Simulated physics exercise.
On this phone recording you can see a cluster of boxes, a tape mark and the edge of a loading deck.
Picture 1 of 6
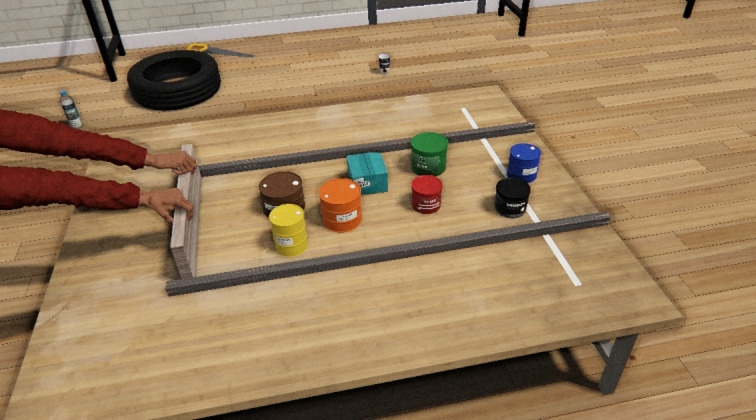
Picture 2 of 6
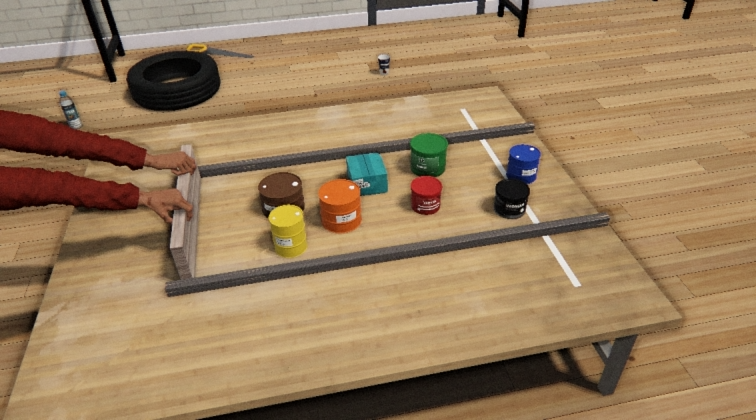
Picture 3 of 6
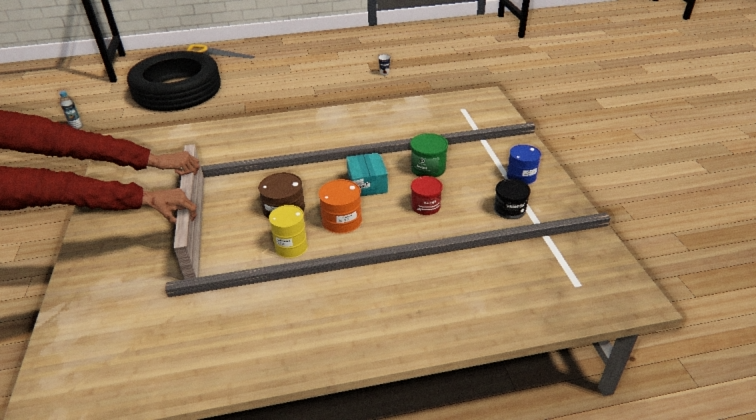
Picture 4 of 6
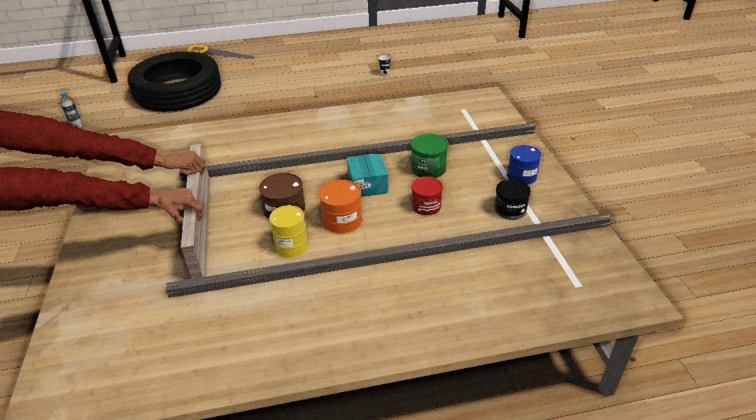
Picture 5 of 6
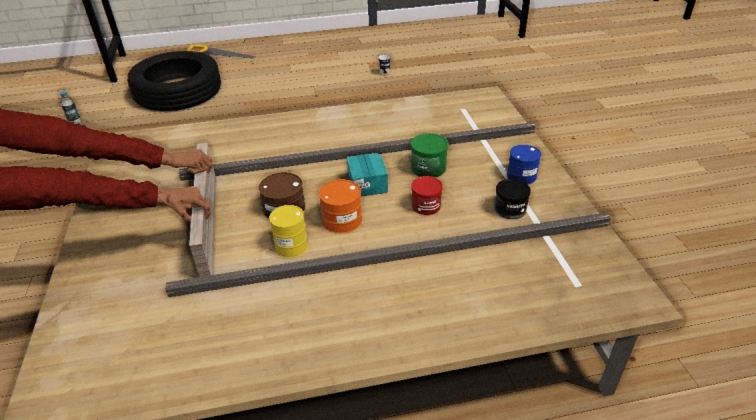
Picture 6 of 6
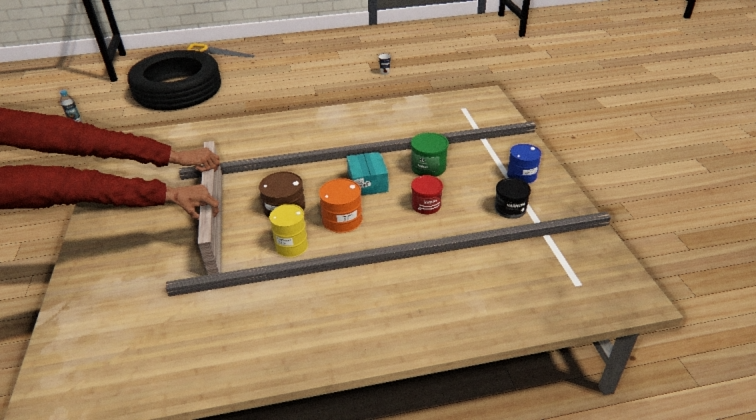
A pair of red-sleeved hands slid a wooden plank a short way to the right between two dark rails on a table, while the colourful canisters, pails and turquoise box in front of it stayed still.
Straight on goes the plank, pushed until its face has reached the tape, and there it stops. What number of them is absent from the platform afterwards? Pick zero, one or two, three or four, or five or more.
One or two of them.
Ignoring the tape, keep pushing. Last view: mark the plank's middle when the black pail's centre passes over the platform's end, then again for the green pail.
The middle is at (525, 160) when it's the black pail, and at (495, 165) when it's the green pail.
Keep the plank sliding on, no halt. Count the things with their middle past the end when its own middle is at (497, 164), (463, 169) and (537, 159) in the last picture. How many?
Taking the three positions in turn, the counts come to 1, 0 and 5.
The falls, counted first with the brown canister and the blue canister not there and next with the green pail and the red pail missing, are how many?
Result: 0, then 0.
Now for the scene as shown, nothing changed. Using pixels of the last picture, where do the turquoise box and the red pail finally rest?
The turquoise box finishes at (541, 145); the red pail finishes at (561, 171).
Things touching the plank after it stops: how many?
That would be 3 of them.
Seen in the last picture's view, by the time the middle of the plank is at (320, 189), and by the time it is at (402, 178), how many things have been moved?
The counts are 4 and 6.
Early on, none off yet; blue canister at rest near (524, 164); black pail at rest near (512, 199); green pail at rest near (429, 155).
A while later, none off yet; blue canister at rest near (524, 164); black pail at rest near (512, 199); green pail travelled about its own width near (474, 139).
Finally, the number that fall off is one or two; lost, green pail and blue canister.
